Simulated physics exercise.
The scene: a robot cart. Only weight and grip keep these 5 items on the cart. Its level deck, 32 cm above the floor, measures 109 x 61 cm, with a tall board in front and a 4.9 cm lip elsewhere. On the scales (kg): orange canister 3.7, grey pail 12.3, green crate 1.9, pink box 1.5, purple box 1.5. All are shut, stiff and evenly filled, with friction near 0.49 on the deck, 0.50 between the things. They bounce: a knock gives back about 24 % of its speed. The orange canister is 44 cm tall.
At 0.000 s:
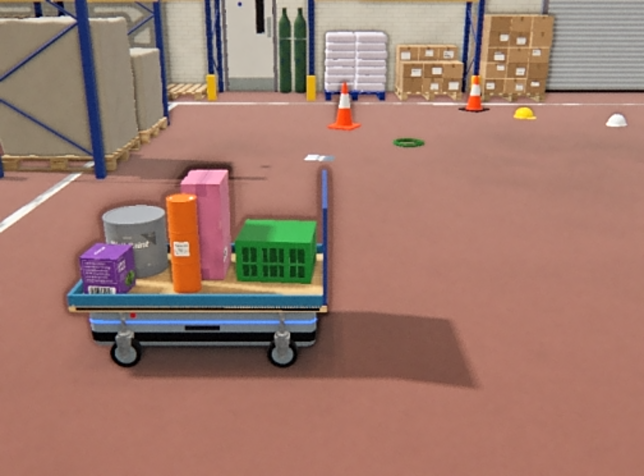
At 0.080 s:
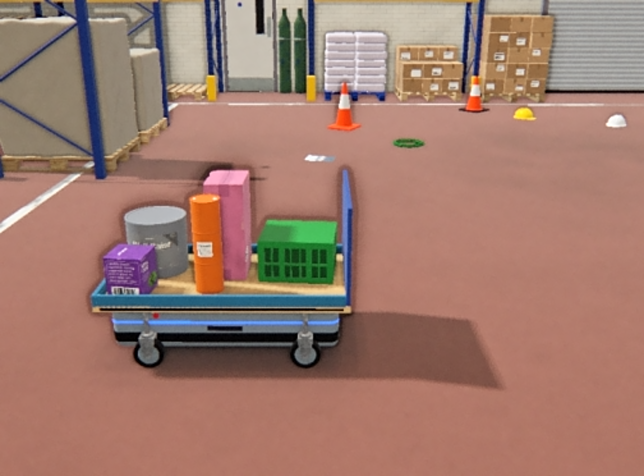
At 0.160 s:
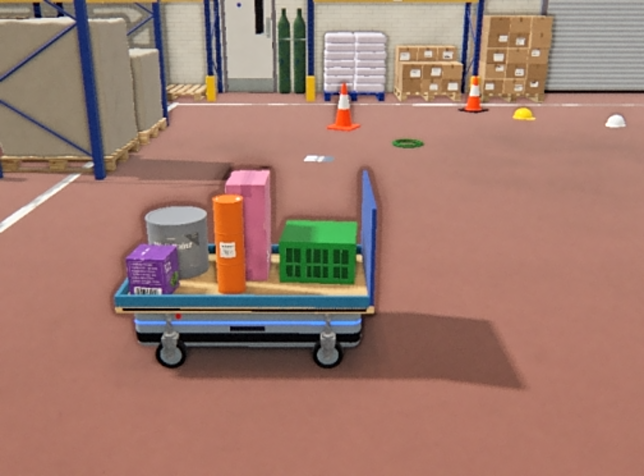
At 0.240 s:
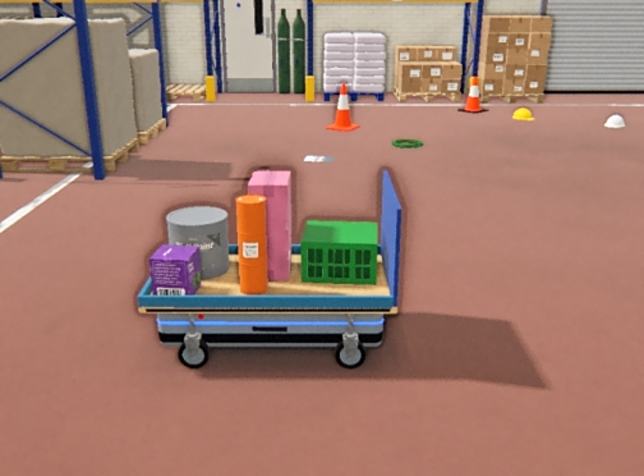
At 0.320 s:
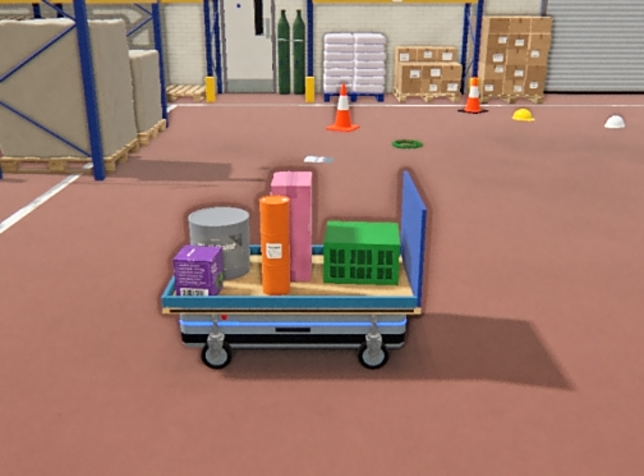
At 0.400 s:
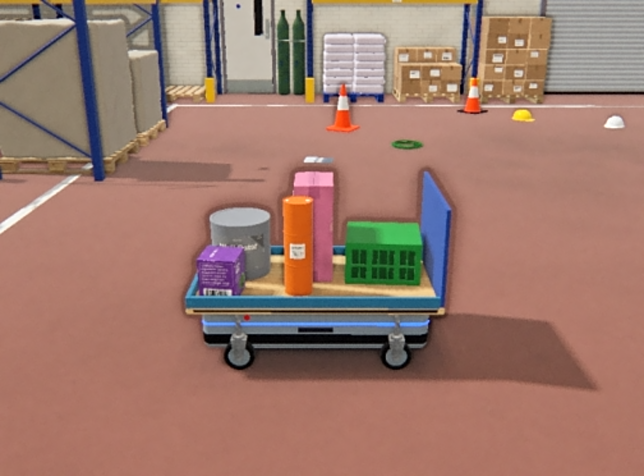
Warehouse floor, a robot cart rolling steadily right, carrying a purple box, grey pail, orange canister, pink box and green crate.
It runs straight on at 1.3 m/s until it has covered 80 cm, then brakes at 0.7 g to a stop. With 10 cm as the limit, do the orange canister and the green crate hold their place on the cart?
The orange canister ends elsewhere, the green crate keeps its place.
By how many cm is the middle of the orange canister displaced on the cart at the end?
Some 36 cm.
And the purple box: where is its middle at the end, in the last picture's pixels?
Around (322, 274).
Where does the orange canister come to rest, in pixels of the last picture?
At about (456, 285).
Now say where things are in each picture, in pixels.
The first picture shows cart 0 cm along; orange canister (185, 244); green crate (278, 251).
The second picture shows cart 10 cm along; purple box (132, 272); grey pail (158, 242).
The third picture shows cart 21 cm along; pink box (250, 225); purple box (154, 272).
The fourth picture shows cart 31 cm along; grey pail (199, 243); pink box (271, 226).
The fifth picture shows cart 42 cm along; purple box (199, 273); grey pail (220, 243).
The sixth picture shows cart 52 cm along; orange canister (298, 246); green crate (383, 253).
By 0.80 s, cart 92 cm along; orange canister tilted 13° near (399, 245); green crate 3 cm from its spot near (471, 253); pink box tilted 9°.
By 1.00 s, cart 92 cm along, stopped; orange canister tilted 50° near (430, 252); green crate 3 cm from its spot near (472, 253); pink box tilted 29°.
When it is over (2.8 s), lying over on the cart, orange canister; not toppled but over 10 cm from the start, pink box; the other 3 within 10 cm of the start. End places, in pixels of the last picture, orange canister near (456, 285), green crate near (472, 253).
